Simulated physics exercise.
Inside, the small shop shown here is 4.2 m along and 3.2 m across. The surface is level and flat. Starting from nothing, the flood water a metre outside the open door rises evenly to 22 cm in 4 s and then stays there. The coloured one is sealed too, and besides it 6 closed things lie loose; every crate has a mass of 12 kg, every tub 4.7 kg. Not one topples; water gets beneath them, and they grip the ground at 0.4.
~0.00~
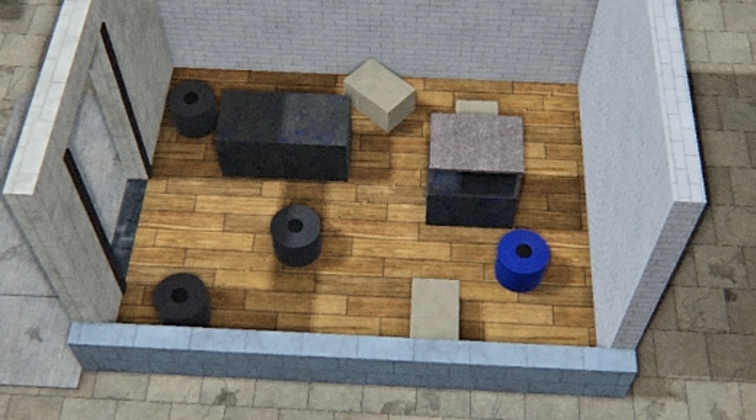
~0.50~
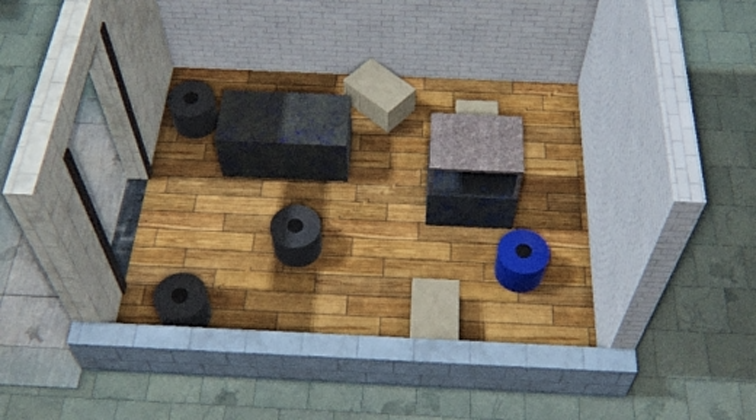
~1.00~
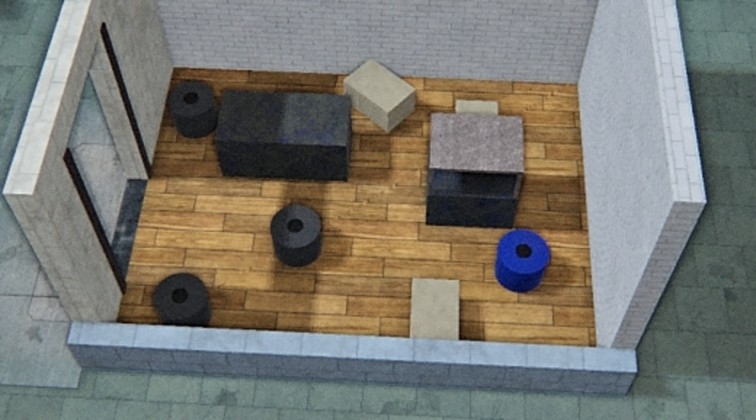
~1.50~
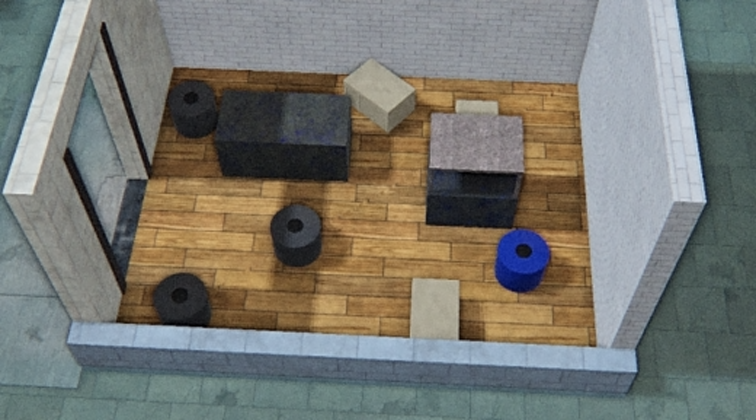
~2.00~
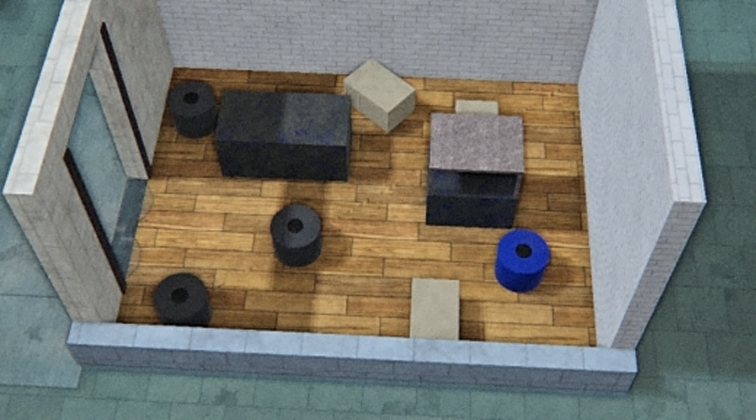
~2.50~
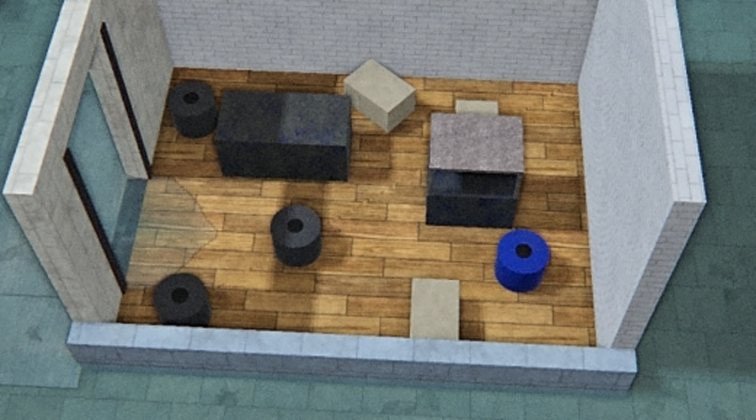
Shallow water spreading over the paving outside a small open-topped shop, then creeping through the left doorway onto the wooden floor.
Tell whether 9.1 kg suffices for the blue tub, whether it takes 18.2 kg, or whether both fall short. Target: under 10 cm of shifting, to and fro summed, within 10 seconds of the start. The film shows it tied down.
Both fall short.
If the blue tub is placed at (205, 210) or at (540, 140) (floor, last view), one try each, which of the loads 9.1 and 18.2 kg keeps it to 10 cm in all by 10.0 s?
In order, no load succeeds and no load succeeds.
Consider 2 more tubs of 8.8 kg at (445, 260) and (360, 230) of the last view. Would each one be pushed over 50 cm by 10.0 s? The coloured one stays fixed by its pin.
Respectively, not exceeded and exceeded.
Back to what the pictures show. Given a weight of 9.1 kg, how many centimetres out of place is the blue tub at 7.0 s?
Around 40 centimetres out of place.
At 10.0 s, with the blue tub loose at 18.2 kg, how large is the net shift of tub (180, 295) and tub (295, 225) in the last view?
In turn: 200 cm, 200 cm.
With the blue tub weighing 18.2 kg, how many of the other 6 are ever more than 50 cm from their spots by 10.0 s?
That comes to 3.
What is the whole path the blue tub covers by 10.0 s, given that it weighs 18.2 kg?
Total distance: Near 200 cm.
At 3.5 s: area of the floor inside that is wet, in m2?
About 2.5 m2.
After 3.5 s the blue tub would be 0 cm from its start with 9.1 kg and 0 cm from its start with 18.2 kg; 0 cm of water round it then.
After 4.5 s the blue tub would be 0 cm from its start with 9.1 kg and 0 cm from its start with 18.2 kg; 0 cm of water round it then.
After 7.0 s the blue tub would be 43 cm from its start with 9.1 kg and 18 cm from its start with 18.2 kg; 10 cm of water round it then.
After 10.0 s the blue tub would be 200 cm from its start with 9.1 kg and 190 cm from its start with 18.2 kg; 14 cm of water round it then.
